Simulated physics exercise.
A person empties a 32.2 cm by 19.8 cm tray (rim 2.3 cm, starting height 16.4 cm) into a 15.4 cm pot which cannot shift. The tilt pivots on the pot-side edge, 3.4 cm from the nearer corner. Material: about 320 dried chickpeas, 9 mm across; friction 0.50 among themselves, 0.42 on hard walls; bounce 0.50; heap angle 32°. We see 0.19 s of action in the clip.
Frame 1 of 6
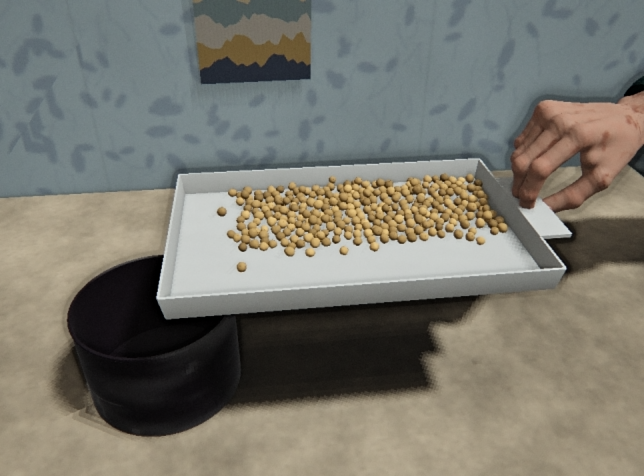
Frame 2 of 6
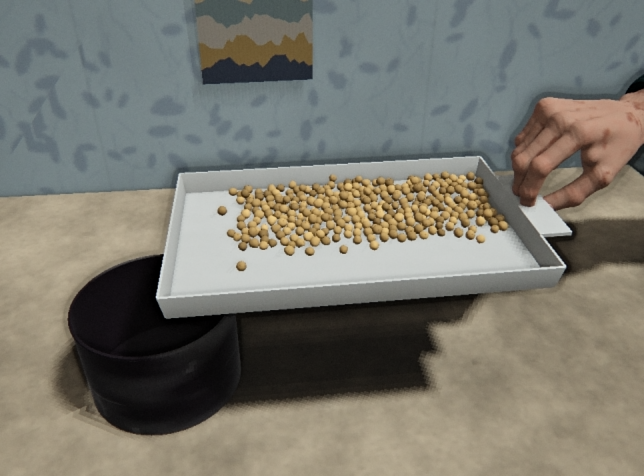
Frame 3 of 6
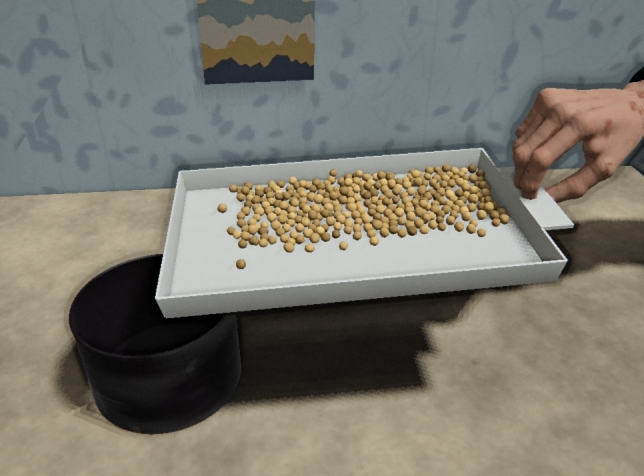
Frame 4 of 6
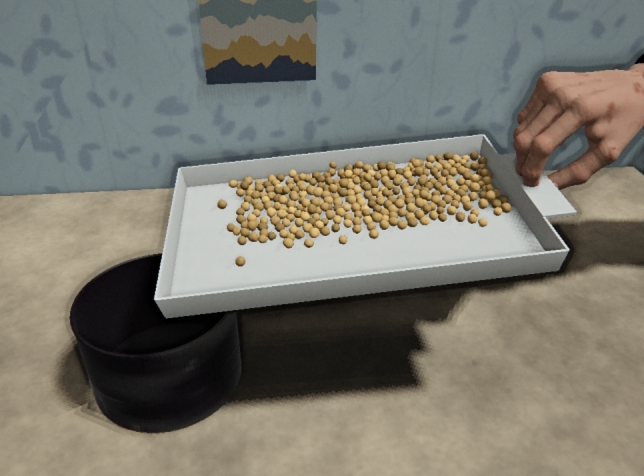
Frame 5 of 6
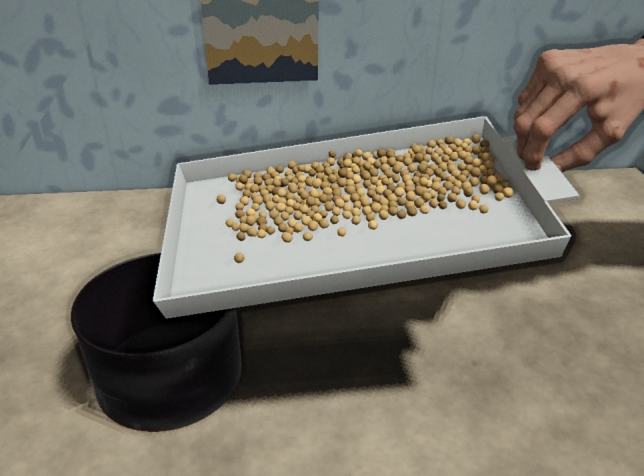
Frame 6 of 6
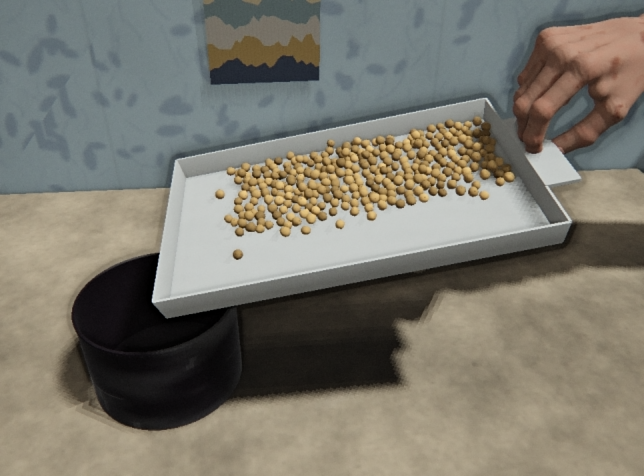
A white rectangular tray scattered with small tan chickpeas is held above a beige surface, seen from slightly above against a blue-grey leaf-patterned wall. A round black pot stands below the tray's left end, a hand grips the tab at its right end, and a striped picture hangs behind. The hand gradually raises the right end, tilting the tray leftward, while the chickpeas keep their places on it.
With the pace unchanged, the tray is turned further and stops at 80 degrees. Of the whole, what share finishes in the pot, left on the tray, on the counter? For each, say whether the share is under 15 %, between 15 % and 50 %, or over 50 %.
Pot: Under 15 %; left on the tray: Between 15 % and 50 %; counter: Over 50 %.
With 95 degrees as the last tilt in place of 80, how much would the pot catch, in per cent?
Estimate: Roughly 10 percent.
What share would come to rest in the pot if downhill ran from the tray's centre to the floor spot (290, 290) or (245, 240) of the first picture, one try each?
Roughly 0 % for the first direction, roughly 35 % for the second.
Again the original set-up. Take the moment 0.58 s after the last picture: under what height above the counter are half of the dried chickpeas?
Roughly 20 cm above the counter.
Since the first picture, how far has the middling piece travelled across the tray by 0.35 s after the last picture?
6 cm.
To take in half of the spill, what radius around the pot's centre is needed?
Some 18 centimetres.
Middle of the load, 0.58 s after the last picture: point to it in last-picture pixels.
The middle of the load should be at about (160, 267) by then.
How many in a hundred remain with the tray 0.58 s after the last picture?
Value: About 85%.
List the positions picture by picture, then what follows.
Tray tilt 0 degrees, front corners at (162, 296) and (561, 266); middle of the pieces at (367, 210); pot at (153, 301), in the first frame.
Tray tilt 1 degrees, front corners at (162, 295) and (560, 265); middle of the pieces at (367, 208), in the second frame.
Tray tilt 2 degrees, front corners at (161, 296) and (561, 259); middle of the pieces at (367, 203), in the third frame.
Tray tilt 5 degrees, front corners at (160, 296) and (563, 248), lowest corner left front; middle of the pieces at (367, 195), in the fourth frame.
Tray tilt 9 degrees, front corners at (158, 297) and (565, 234), lowest corner left front; middle of the pieces at (367, 184), in the fifth frame.
Tray tilt 12 degrees, front corners at (157, 298) and (565, 220), lowest corner left front; middle of the pieces at (366, 174); pot at (156, 297), in the sixth frame.
Then, 0.35 s after the last picture, tilt 45 degrees; the tray holds 100 %, the pot 0 %.
Then, 0.58 s after the last picture, tilt 67 degrees; the tray holds 85 %, the pot 0 %.
Then, 0.93 s after the last picture, tilt 80 degrees; the tray holds 40 %, the pot 0 %.
In the end, pot 5 %, tray 30 %, counter 70 %.
